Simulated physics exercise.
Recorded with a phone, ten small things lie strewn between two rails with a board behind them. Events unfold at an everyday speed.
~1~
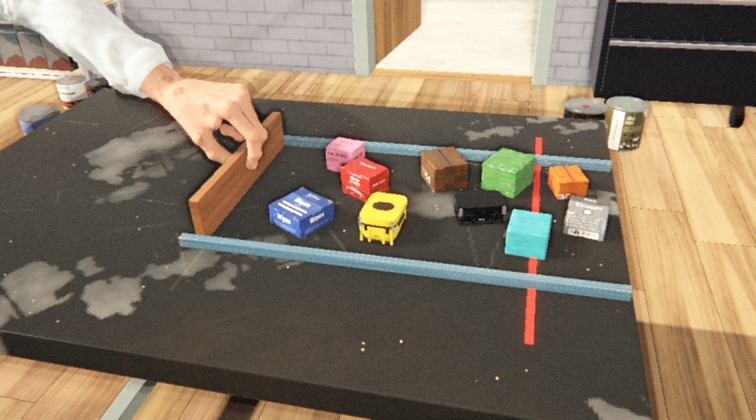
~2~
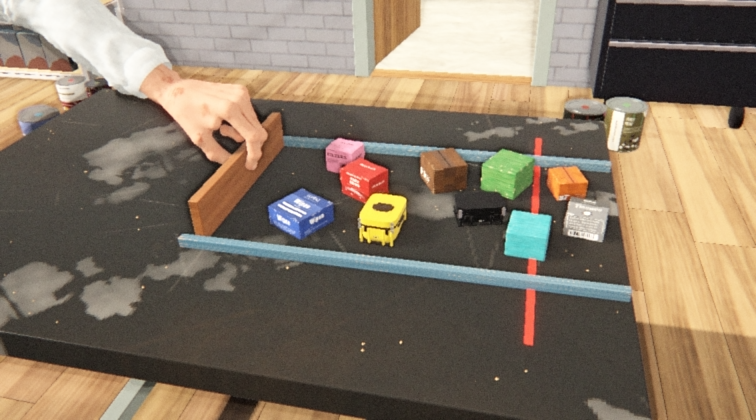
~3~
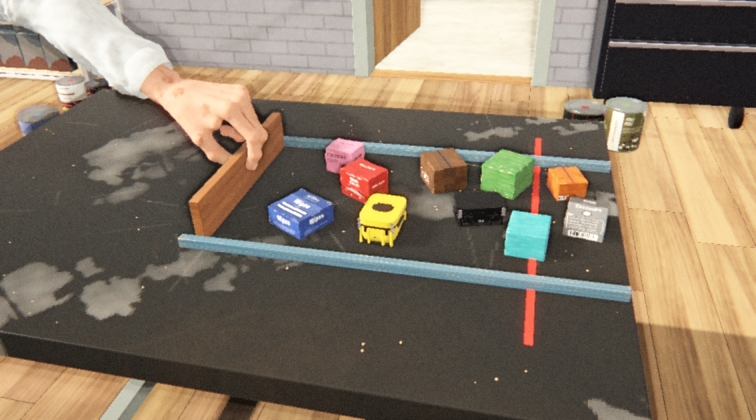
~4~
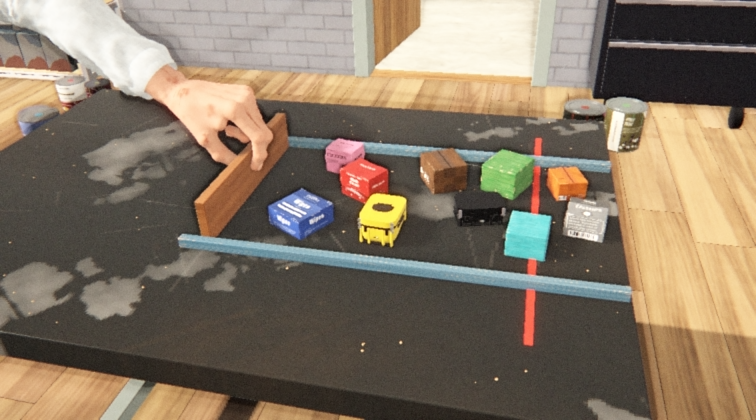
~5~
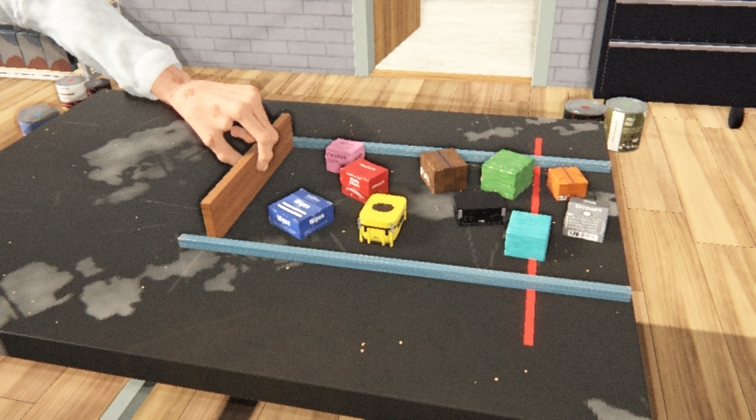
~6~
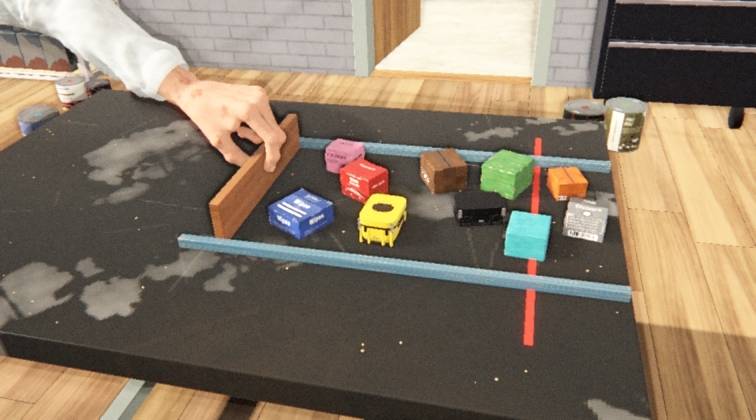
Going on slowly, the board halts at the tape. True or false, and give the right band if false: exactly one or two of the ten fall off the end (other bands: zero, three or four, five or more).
False, three or four fall off.
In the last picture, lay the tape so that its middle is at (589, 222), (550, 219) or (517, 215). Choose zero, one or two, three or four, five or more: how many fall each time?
In turn: 5 or more, three or four, 1 or 2.
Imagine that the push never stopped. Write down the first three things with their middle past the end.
Orange box, turquoise block, green block.
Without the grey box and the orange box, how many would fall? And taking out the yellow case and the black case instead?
The first count is 2 and the second is 2.
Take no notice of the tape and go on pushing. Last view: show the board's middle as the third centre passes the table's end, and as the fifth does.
At (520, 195) for the third, at (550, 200) for the fifth.
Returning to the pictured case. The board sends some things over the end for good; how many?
All told, 4.
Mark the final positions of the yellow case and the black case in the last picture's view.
First: About (608, 244); second: About (595, 215).
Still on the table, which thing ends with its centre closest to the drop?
Foremost is the yellow case.
A little later, none off yet; grey box at rest near (586, 219); orange box at rest near (567, 184); turquoise block at rest near (528, 236).
Next, none off yet; grey box at rest near (587, 219); orange box shifted about its own width near (615, 184); turquoise block shifted about its own width near (588, 242).
When it is over, the number that fall off is three or four; down, green block, turquoise block, orange box and grey box.
